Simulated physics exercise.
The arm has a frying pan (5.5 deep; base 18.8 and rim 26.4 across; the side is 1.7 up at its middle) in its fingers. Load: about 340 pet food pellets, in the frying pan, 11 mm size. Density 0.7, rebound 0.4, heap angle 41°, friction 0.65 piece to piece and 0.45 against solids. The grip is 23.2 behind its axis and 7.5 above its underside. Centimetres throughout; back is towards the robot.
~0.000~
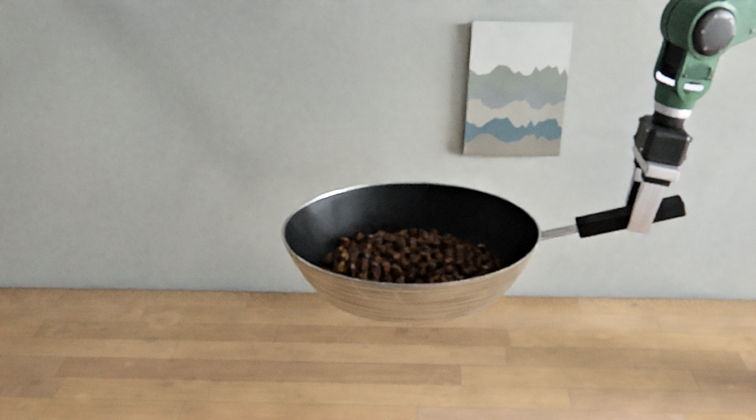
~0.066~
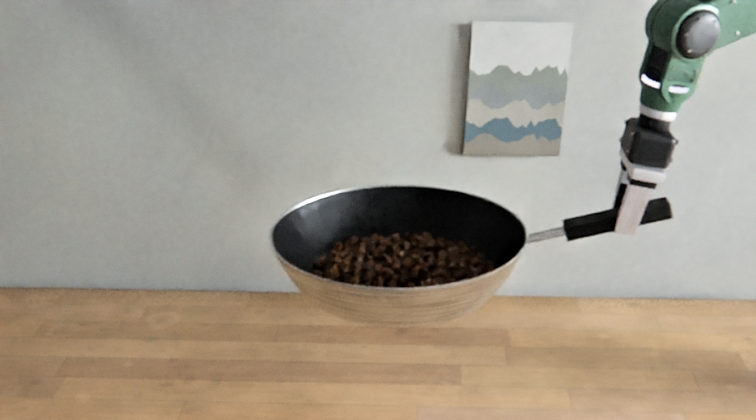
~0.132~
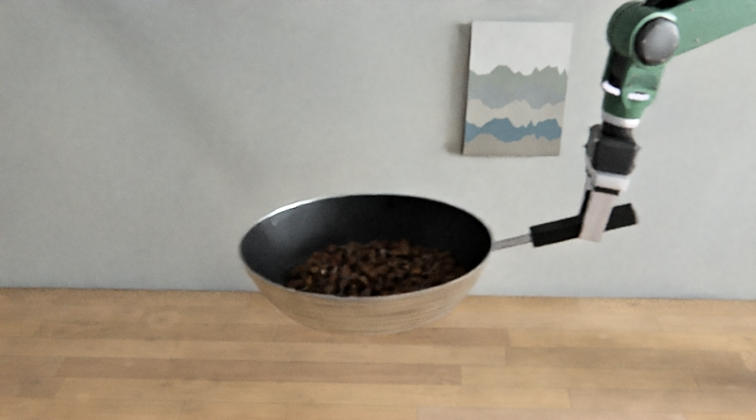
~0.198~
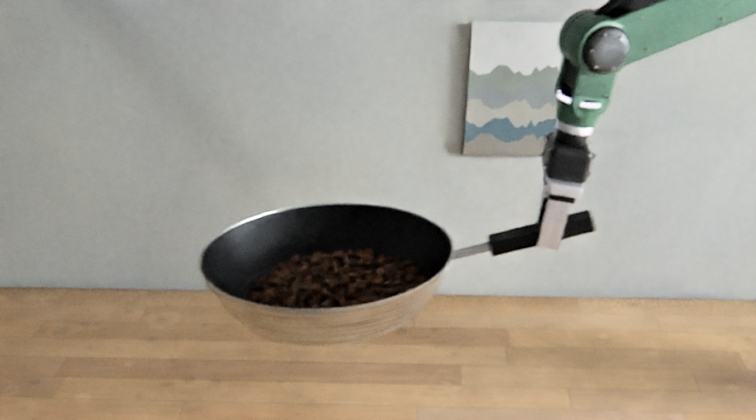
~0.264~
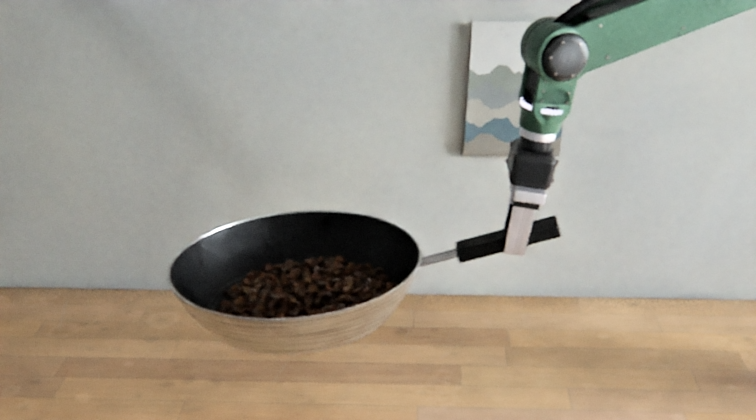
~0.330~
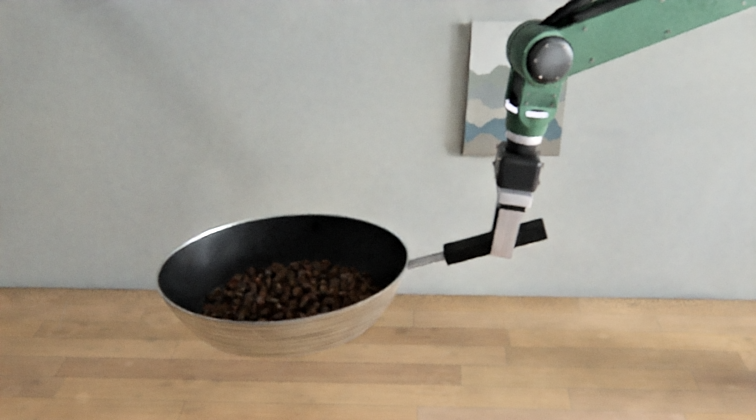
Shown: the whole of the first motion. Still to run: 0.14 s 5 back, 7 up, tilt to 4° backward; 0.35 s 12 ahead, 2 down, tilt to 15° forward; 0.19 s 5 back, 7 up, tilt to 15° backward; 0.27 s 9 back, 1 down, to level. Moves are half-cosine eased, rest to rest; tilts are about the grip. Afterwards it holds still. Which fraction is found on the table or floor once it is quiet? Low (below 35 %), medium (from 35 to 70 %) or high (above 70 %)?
On the table or floor the share is low, below 35 %.
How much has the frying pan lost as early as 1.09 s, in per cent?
Some 5 per cent.
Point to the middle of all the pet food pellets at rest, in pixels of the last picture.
At about (315, 200).
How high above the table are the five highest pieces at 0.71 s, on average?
Some 28 cm.
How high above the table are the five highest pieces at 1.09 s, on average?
About 53 cm.
By 0.71 s, tilted 11° forward, highest piece 28 above the table; 339 in the frying pan, 2 in flight or on a rim.
By 1.09 s, tilted 12° backward, highest piece 54 above the table; 316 in the frying pan, 2 on the table or floor, 23 in flight or on a rim.
By 1.48 s, level, highest piece 37 above the table; 271 in the frying pan, 41 on the table or floor, 29 in flight or on a rim.
By 2.53 s, level, highest piece 37 above the table; 271 in the frying pan, 70 on the table or floor.
Final count, 271 in the frying pan, 70 on the table or floor. That is 21 % on the table or floor.
